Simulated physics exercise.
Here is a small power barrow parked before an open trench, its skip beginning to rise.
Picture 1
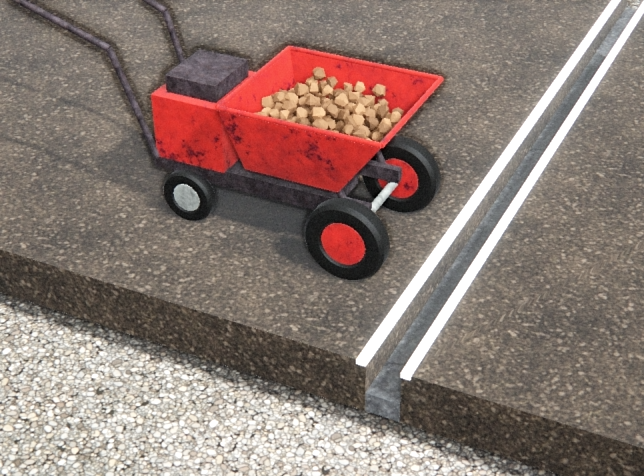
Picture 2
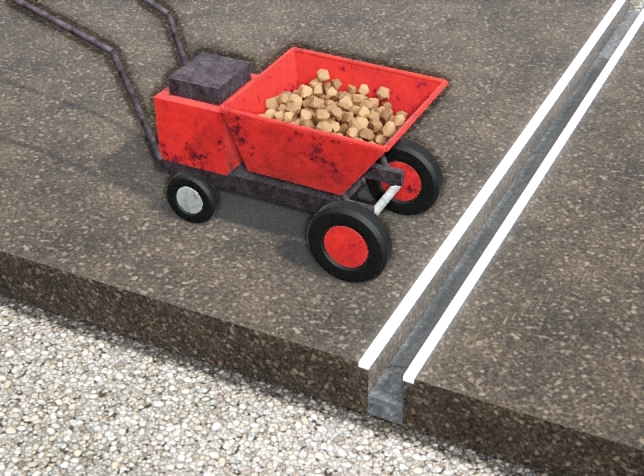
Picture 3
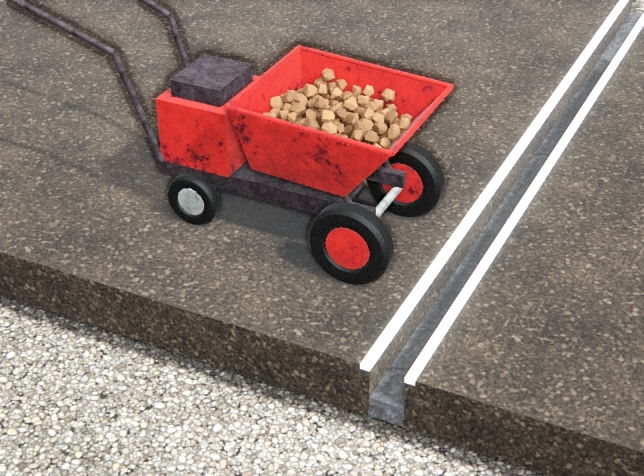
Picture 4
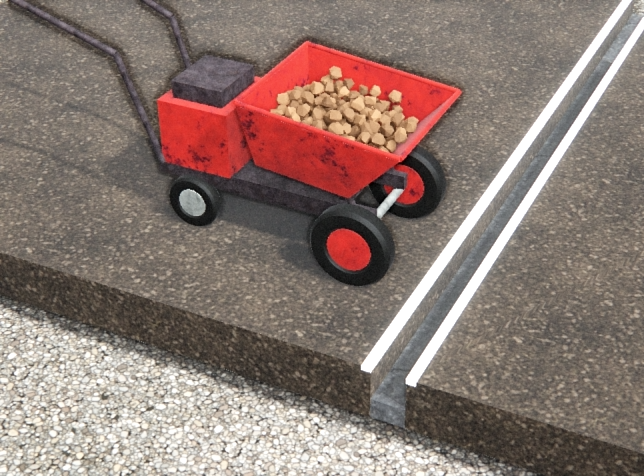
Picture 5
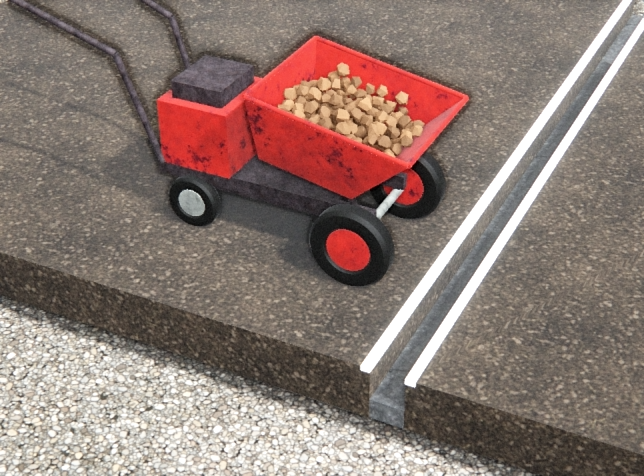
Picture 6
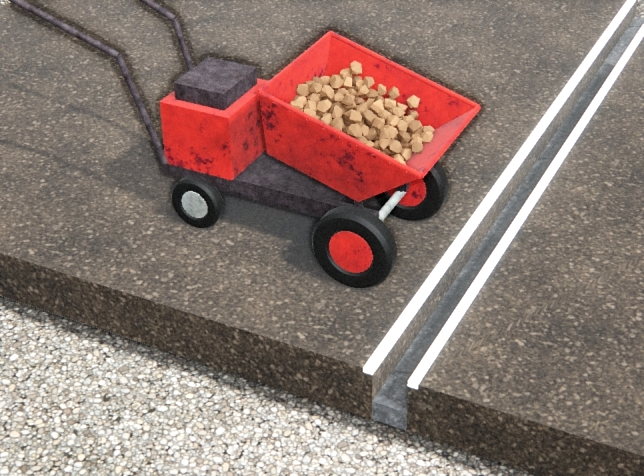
The red skip of a small barrow tilts forward with its clods beside a narrow trench.
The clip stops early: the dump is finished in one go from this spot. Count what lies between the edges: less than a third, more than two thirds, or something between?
Between the edges lies less than a third of the load.
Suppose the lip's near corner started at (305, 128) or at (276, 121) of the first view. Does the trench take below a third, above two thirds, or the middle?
The first try: In the middle band. The second: The middle third.
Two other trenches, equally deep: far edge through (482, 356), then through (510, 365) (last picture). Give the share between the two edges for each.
The first gives 40 %, the second 80 %.
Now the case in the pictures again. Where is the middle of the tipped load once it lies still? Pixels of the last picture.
Roughly at (546, 288).
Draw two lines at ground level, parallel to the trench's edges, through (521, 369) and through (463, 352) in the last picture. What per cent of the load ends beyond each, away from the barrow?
First some 40, then 80 per cent.
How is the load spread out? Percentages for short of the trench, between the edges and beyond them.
About: Short 0, between 0, beyond 90 per cent.
Shortly afterwards, skip tipped steeply; the whole lot in the skip.
Next, skip tipped steeply; the bulk in the skip; a little beyond it; only a few falling.
Some moments later, skip tipped right over; near a quarter in the skip; the bulk beyond it.
In the end, skip tipped right over; a little in the skip; only a few in or heaped over the trench; all but a few beyond it.
